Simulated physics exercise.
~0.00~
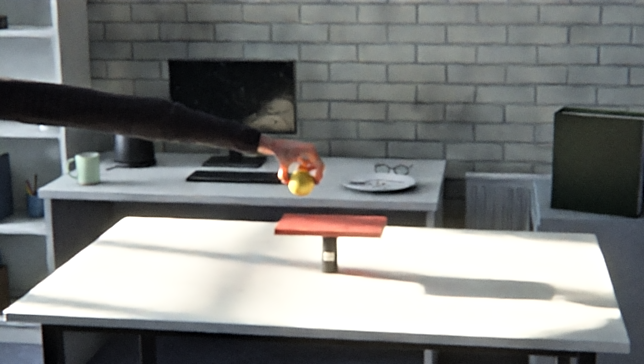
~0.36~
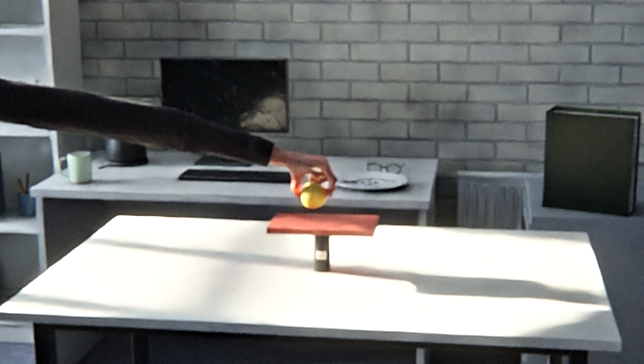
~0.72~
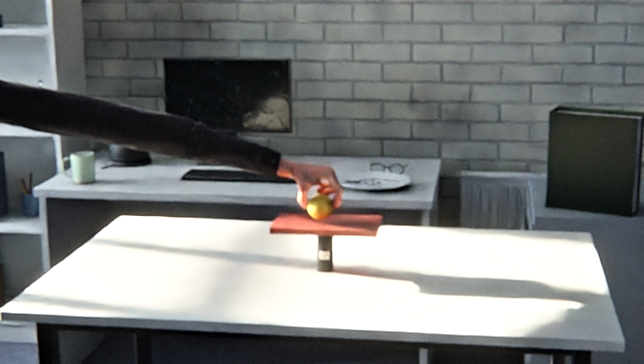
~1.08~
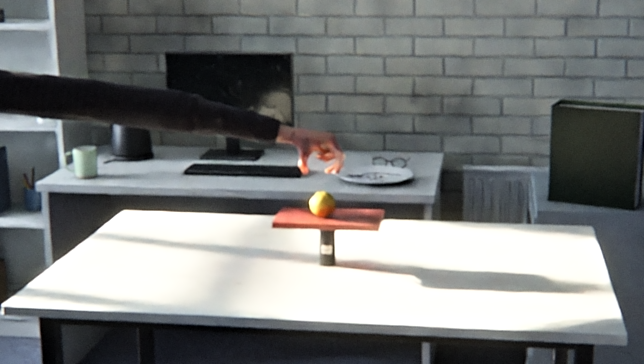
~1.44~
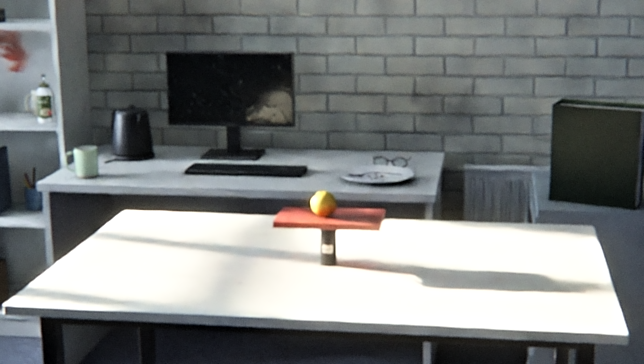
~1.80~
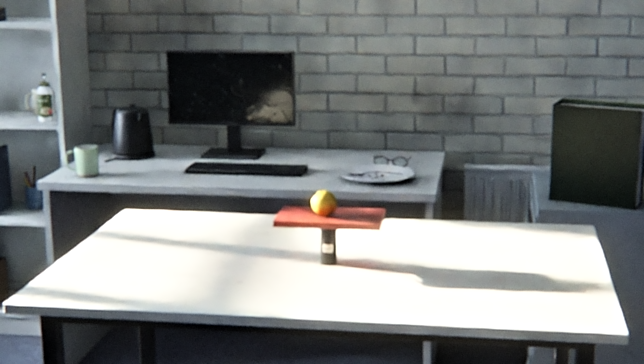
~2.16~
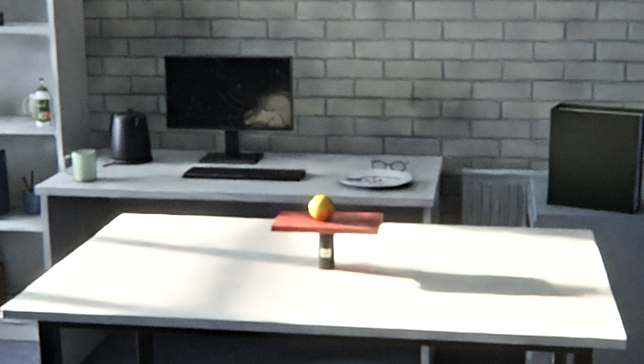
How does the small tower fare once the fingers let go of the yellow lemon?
The stack keeps its balance, with the lemon resting on the red board and the board still on top of the black shaker.
